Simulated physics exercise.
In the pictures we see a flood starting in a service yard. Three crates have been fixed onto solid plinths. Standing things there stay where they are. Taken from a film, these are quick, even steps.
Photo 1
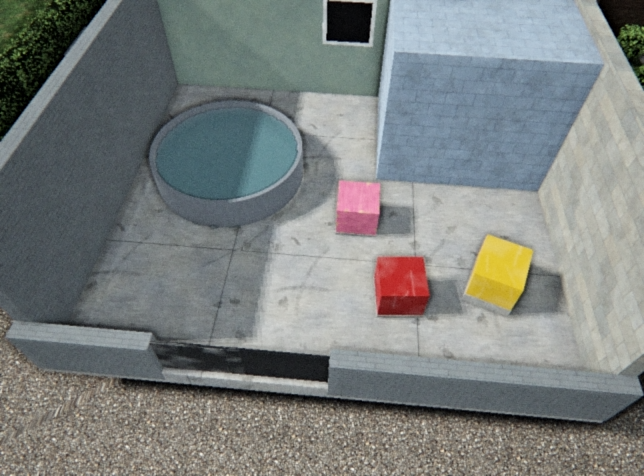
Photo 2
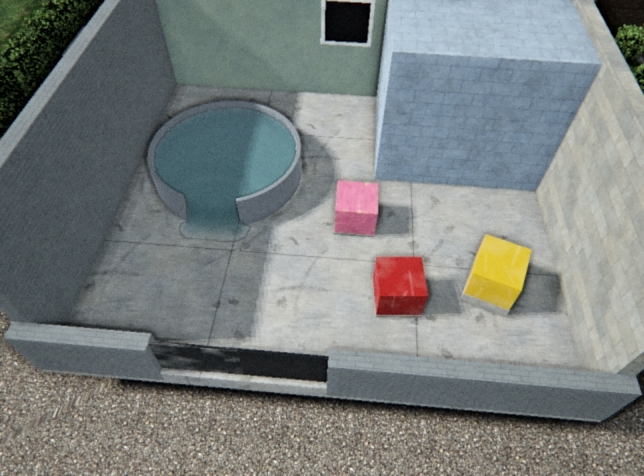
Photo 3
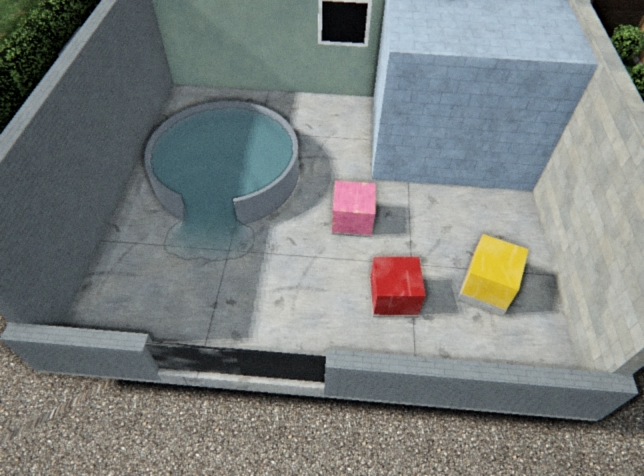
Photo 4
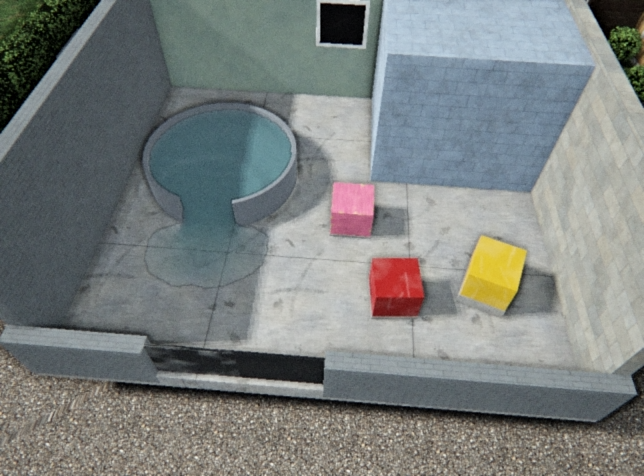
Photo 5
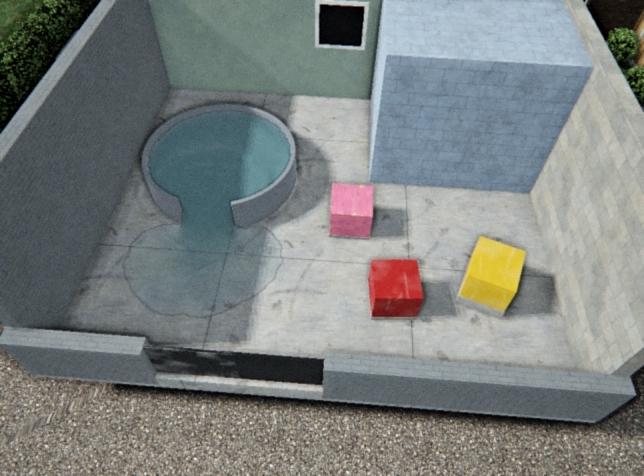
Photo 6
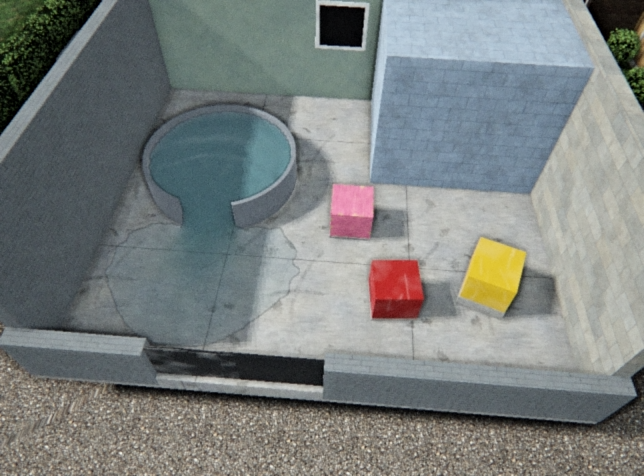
In a walled yard with pink, red and yellow blocks, a gap opened in the front of a round pool, and water poured out and spread across the paving toward the low front wall.
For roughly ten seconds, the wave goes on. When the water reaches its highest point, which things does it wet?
In the end most likely the yellow crate remains untouched, most likely the pink crate gets water on it, most likely the red crate gets water on it.
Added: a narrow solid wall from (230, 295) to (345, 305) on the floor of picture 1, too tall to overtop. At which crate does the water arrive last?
My answer: The yellow crate.
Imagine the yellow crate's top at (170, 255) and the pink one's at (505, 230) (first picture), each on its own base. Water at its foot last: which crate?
The pink one.
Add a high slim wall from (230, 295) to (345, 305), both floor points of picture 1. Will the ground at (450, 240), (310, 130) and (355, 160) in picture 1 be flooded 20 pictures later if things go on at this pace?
As listed: Covered, no water, dry.
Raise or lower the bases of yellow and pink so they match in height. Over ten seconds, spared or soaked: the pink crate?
Looks like the pink comes through fine.
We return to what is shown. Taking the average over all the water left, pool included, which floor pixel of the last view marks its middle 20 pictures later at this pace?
I would point to (224, 233).
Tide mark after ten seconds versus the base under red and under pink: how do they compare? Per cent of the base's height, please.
Peak levels: Approx. 220 % then 180 %.
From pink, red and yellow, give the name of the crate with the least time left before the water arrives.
I'd go with the crate marked red.
A moment on, water covers 25 % of the floor; the yellow crate not reached, the pink crate not reached, the red crate not reached.
Next, water covers 30 % of the floor; the yellow crate not reached, the pink crate not reached, the red crate water round its plinth.
Then, water covers 40 % of the floor; the yellow crate water round its plinth, the pink crate not reached, the red crate water round its plinth.
Later, water covers 65 % of the floor; the yellow crate water round its plinth, the pink crate water round its plinth, the red crate water round its plinth.
In the end, water covers 95 % of the floor; the yellow crate stayed above the water, the pink crate was topped, the red crate was topped.
